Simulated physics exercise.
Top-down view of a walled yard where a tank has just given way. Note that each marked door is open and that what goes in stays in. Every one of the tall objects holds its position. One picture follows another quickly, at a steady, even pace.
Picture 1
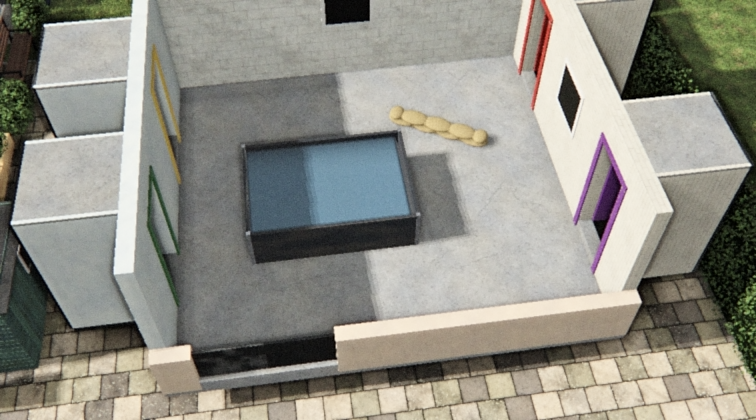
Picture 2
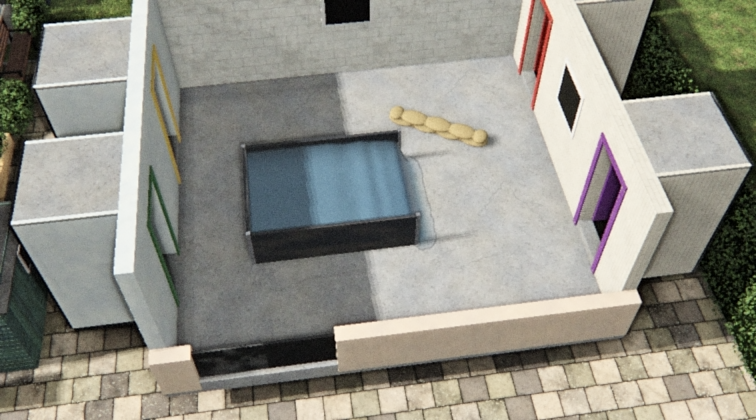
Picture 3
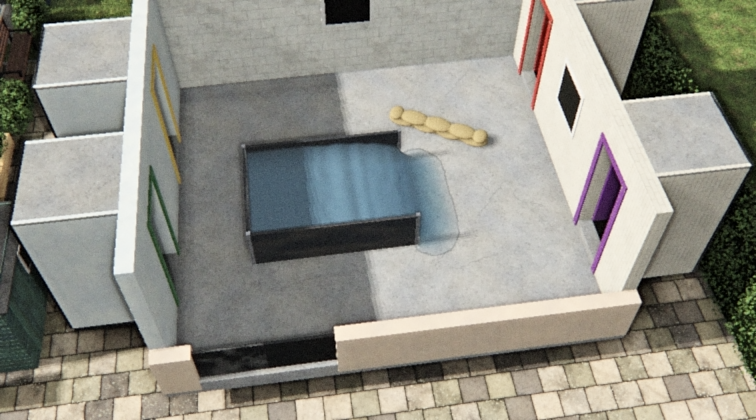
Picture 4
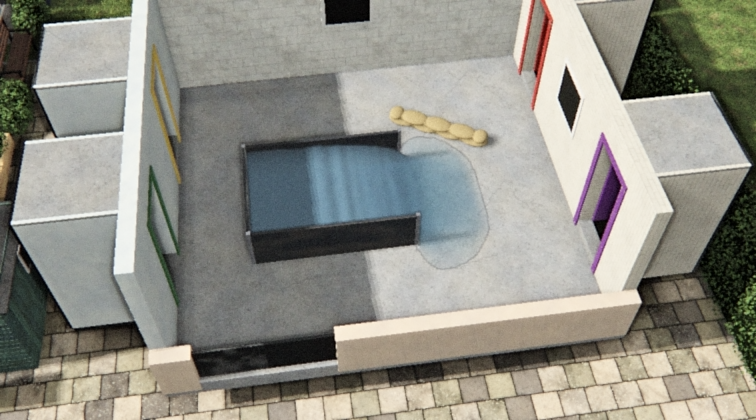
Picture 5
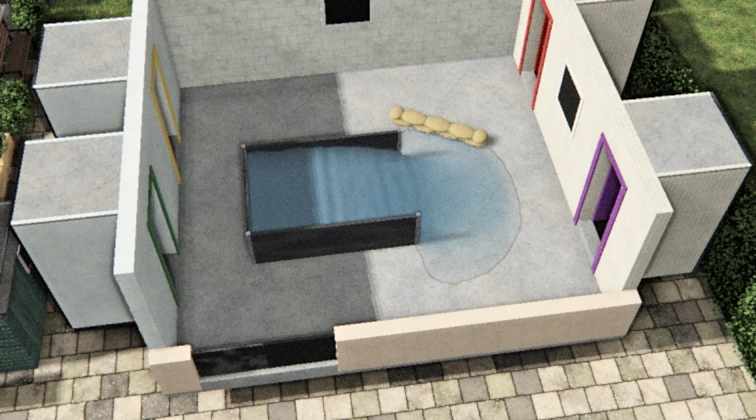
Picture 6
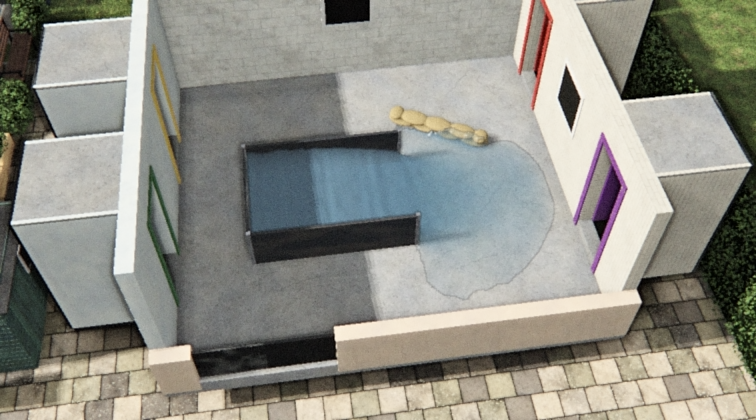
Water pours from the tank's open right side and spreads across the pale floor.
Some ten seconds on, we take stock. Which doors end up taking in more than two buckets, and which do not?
Result: I expect the yellow door to let through an acceptable amount, I expect the green door to let through too much, I expect the red door to let through an acceptable amount, I expect the purple door to let through too much.
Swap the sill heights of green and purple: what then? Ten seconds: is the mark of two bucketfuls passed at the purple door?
Reading - purple door: Above the limit.
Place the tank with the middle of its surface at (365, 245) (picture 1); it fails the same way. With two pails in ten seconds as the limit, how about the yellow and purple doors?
The yellow door falls short, while the purple door overshoots the limit.
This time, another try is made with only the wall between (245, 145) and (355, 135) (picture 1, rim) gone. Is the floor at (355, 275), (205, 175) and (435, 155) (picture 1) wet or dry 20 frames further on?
The first point is spared, the second soaked, the third spared.
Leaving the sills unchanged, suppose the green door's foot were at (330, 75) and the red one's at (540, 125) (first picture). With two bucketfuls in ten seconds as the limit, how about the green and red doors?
My reading: Green stays within the limit, red exceeds the limit.
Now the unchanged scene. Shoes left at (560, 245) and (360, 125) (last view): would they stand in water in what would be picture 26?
Result, in the order given: Wetted / wetted.
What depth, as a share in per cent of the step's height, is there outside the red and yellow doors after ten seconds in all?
Estimate, in order: 60 and 70 percent.
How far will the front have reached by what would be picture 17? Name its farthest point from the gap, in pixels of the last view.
Farthest reach: About (507, 61).
A moment on, water covers 30 % of the floor; the yellow door not reached, the green door not reached, the red door not reached, the purple door under two buckets in.
Next, water covers 40 % of the floor; the yellow door not reached, the green door not reached, the red door wet at the sill, nothing in, the purple door over two buckets in.
Then, water covers 55 % of the floor; the yellow door not reached, the green door not reached, the red door wet at the sill, nothing in, the purple door far over two buckets in.
Later, water covers 90 % of the floor; the yellow door wet at the sill, nothing in, the green door over two buckets in, the red door under two buckets in, the purple door far over two buckets in.
In the end, water covers 95 % of the floor; the yellow door wet at the sill, nothing in, the green door far over two buckets in, the red door under two buckets in, the purple door far over two buckets in.
